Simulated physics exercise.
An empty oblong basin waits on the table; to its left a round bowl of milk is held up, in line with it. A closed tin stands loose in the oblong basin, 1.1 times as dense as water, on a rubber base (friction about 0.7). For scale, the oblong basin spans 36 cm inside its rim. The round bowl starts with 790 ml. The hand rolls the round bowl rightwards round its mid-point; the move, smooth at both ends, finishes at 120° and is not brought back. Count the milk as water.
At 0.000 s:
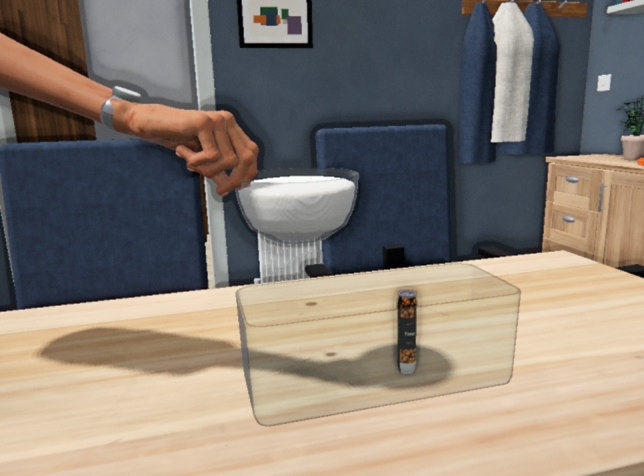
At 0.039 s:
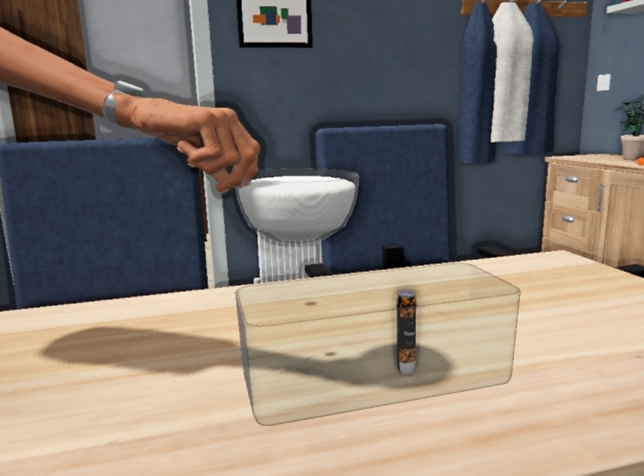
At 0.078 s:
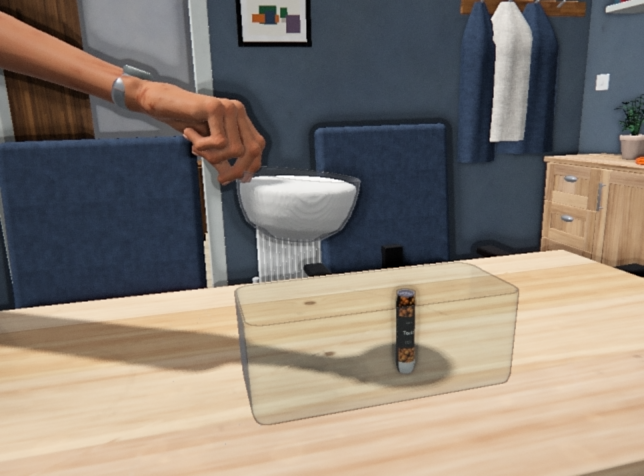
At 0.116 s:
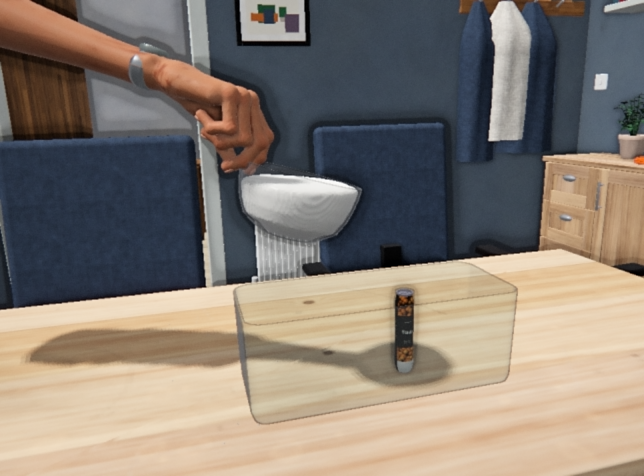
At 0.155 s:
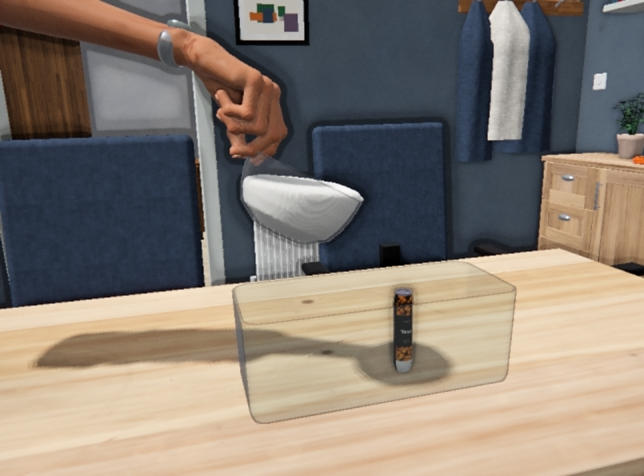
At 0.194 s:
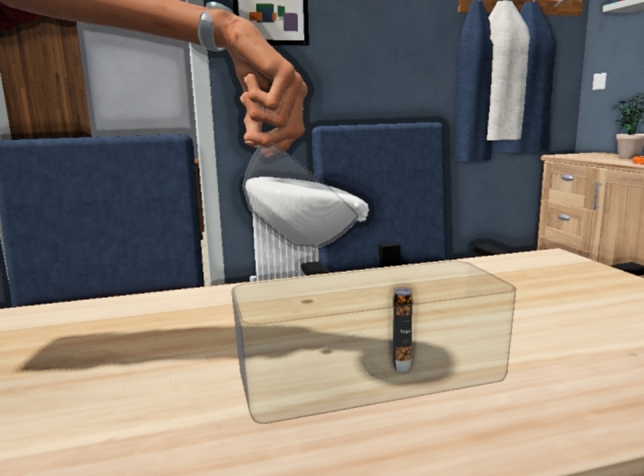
A hand tilts a round white bowl rightwards above a clear oblong basin holding a tin.
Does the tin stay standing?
The tin falls.
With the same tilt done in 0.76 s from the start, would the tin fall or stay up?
Then it falls.
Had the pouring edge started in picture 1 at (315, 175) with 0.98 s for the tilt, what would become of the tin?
Then it keeps standing.
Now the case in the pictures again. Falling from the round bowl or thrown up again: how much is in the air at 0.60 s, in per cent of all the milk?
About 1 per cent.
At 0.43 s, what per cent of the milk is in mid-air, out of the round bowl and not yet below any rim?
About 22 per cent.
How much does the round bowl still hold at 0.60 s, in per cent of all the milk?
About 0 per cent.
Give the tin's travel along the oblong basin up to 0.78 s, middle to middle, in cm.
Some 1 cm.
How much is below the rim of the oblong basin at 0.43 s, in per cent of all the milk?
Near 74 in a hundred.
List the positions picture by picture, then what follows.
In the first picture, it leans 0°; its right rim is at (354, 173); the milk meets the walls at (238, 188) and (351, 181); the oblong basin's rim runs from (241, 308) to (494, 277); the tin's top is at (407, 297).
In the second picture, it leans 2°; its right rim is at (354, 175); the milk meets the walls at (238, 187) and (351, 182).
In the third picture, it leans 8°; its right rim is at (356, 180); the milk meets the walls at (240, 183) and (352, 183).
In the fourth picture, it leans 17°; its right rim is at (357, 189); the milk meets the walls at (242, 180) and (354, 186).
In the fifth picture, it leans 28°; its right rim is at (356, 202); the milk meets the walls at (244, 179) and (353, 193); 3 per cent is over the edge.
In the sixth picture, it leans 42°; its right rim is at (353, 216); the milk meets the walls at (246, 182) and (335, 198); 9 per cent is over the edge.
After 0.43 s the tilt is 117° and 5 per cent is still to pour; the tin stands where it began.
After 0.60 s the tilt is 120° and 0 per cent is still to pour; the tin stands 4 cm from where it began.
After 0.78 s the tilt is 120° and 0 per cent is still to pour; the tin leans 23°.
After 0.98 s the tilt is 120° and 0 per cent is still to pour; the tin lies on its side.
In the end the tin lies on its side.
